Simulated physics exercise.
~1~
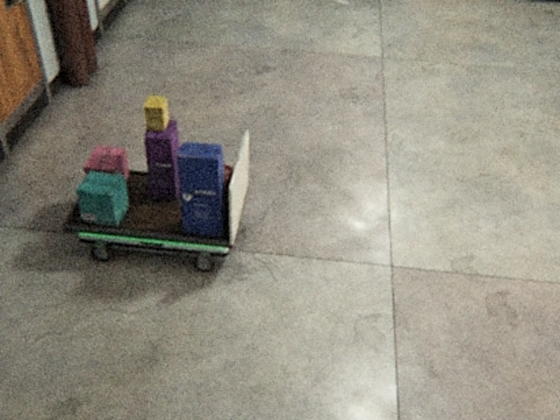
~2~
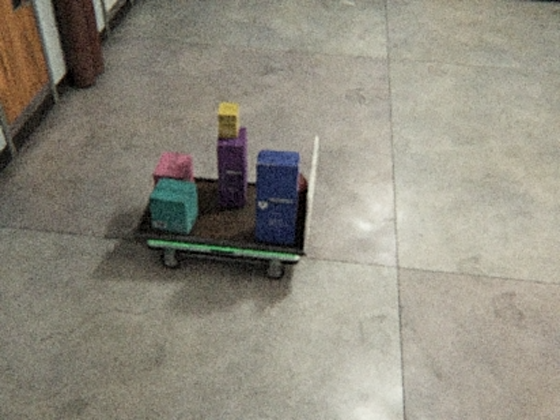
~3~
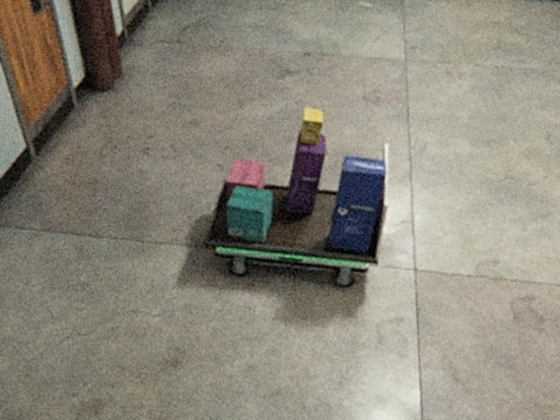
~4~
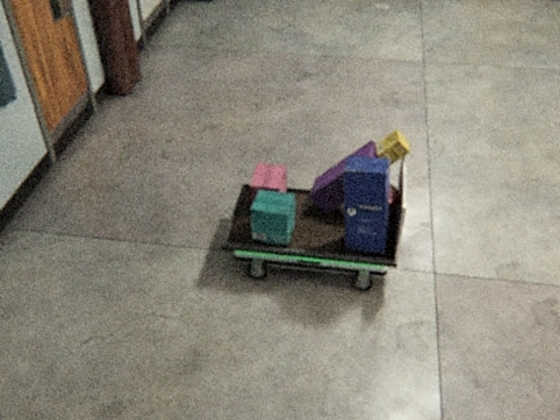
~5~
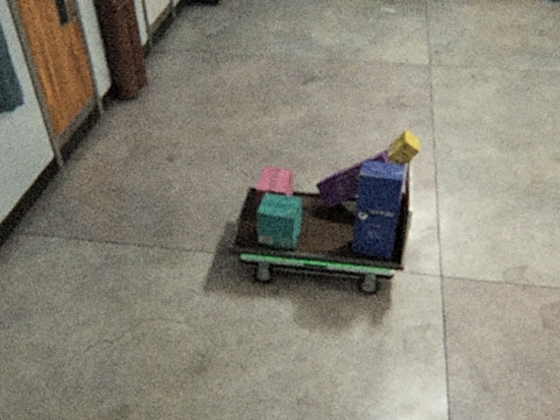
A tall purple box with a small yellow box on top tips over on a low flat cart rolling across a grey tiled floor, seen from above and to one side. The cart has a board at its right end, with a turquoise box and a pink parcel at the left and a tall blue box at the right. It travels rightward with everything upright, then comes to a stop. The purple box topples right behind the blue one, carrying the yellow box toward the board. Both end leaning steeply, while the blue box, turquoise box and pink parcel remain in place.
